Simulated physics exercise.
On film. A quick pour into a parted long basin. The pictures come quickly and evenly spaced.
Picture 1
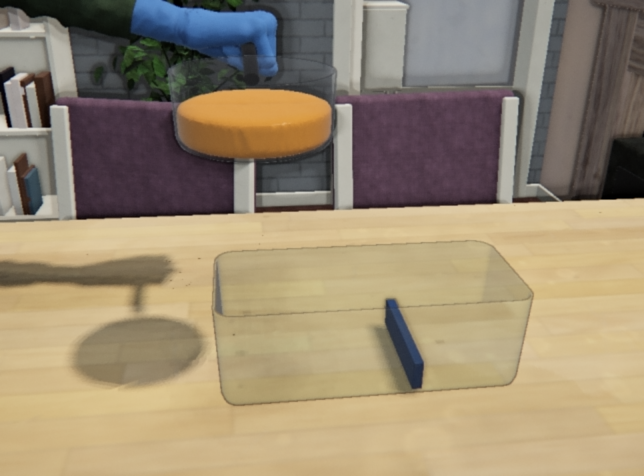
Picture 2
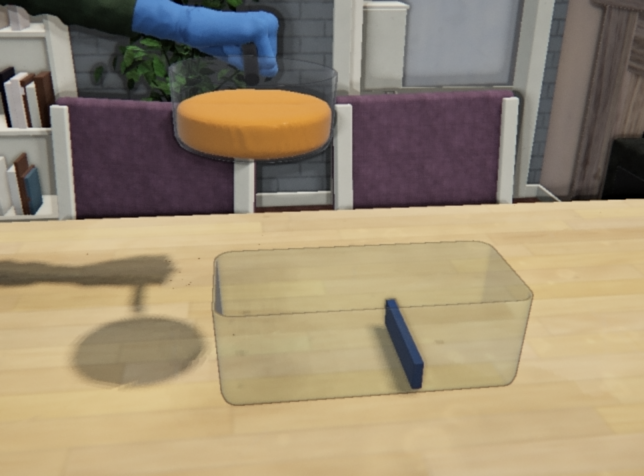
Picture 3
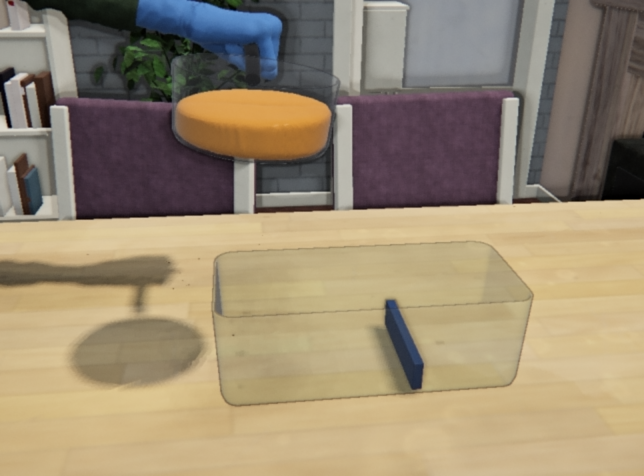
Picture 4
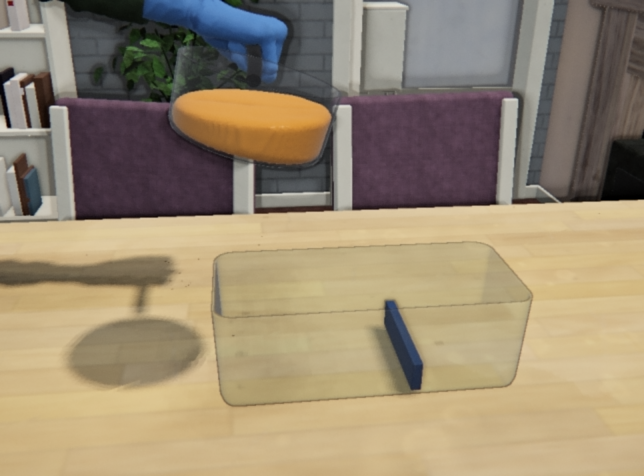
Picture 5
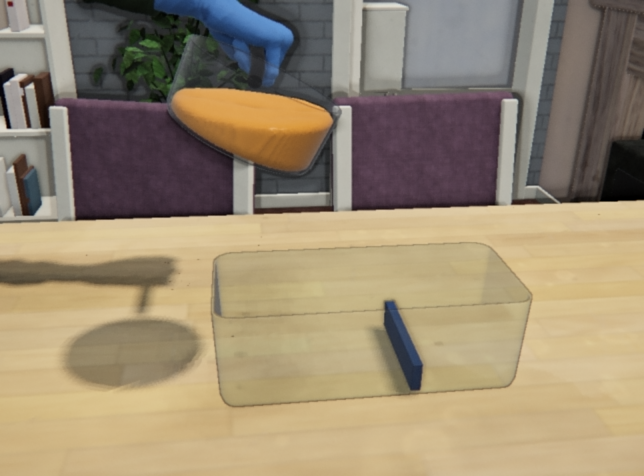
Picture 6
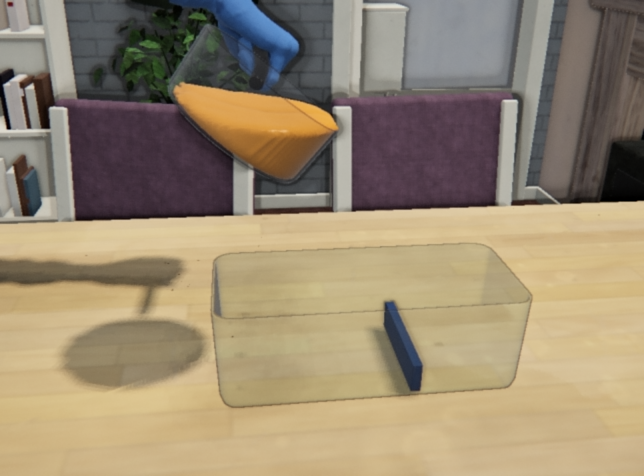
A blue-gloved hand tilts a clear container of orange liquid rightward above a divided basin.
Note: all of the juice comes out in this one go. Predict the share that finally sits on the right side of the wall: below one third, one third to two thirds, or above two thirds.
Right-side share: Below one third.
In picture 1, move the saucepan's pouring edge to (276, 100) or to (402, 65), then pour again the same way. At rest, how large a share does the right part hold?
15 % and 55 %.
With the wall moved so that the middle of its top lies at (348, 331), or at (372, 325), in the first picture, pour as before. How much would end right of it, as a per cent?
65 per cent, then 40 per cent, roughly.
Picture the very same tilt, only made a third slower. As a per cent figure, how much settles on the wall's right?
Close to 10 per cent.
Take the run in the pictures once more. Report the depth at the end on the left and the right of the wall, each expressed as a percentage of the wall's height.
Left side roughly 50, right side roughly 10.
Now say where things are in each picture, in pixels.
The first picture shows tilt 0°; pouring edge (335, 71); surface from (176, 106) to (329, 103); the long basin's rim runs from (215, 284) to (511, 269); the wall's top is at (404, 330).
The second picture shows tilt 2°; pouring edge (335, 73); surface from (177, 105) to (329, 104).
The third picture shows tilt 7°; pouring edge (338, 81); surface from (176, 104) to (330, 106).
The fourth picture shows tilt 15°; pouring edge (339, 94); surface from (174, 100) to (330, 109).
The fifth picture shows tilt 26°; pouring edge (339, 110); surface from (172, 95) to (332, 113).
The sixth picture shows tilt 38°; pouring edge (335, 129); surface from (174, 89) to (334, 116).
A moment on, the saucepan is tipped on its side and 23 per cent is still to pour, 18 is left of the wall and 0 right of it.
Next, the saucepan is tipped right over and 7 per cent is still to pour, 78 is left of the wall and 2 right of it.
Then the saucepan is tipped right over and 1 per cent is still to pour, 84 is left of the wall and 8 right of it.
Later the saucepan is tipped right over and 0 per cent is still to pour, 86 is left of the wall and 9 right of it.
Finally, 87 per cent lies left of the wall, 9 right of it and 4 outside.
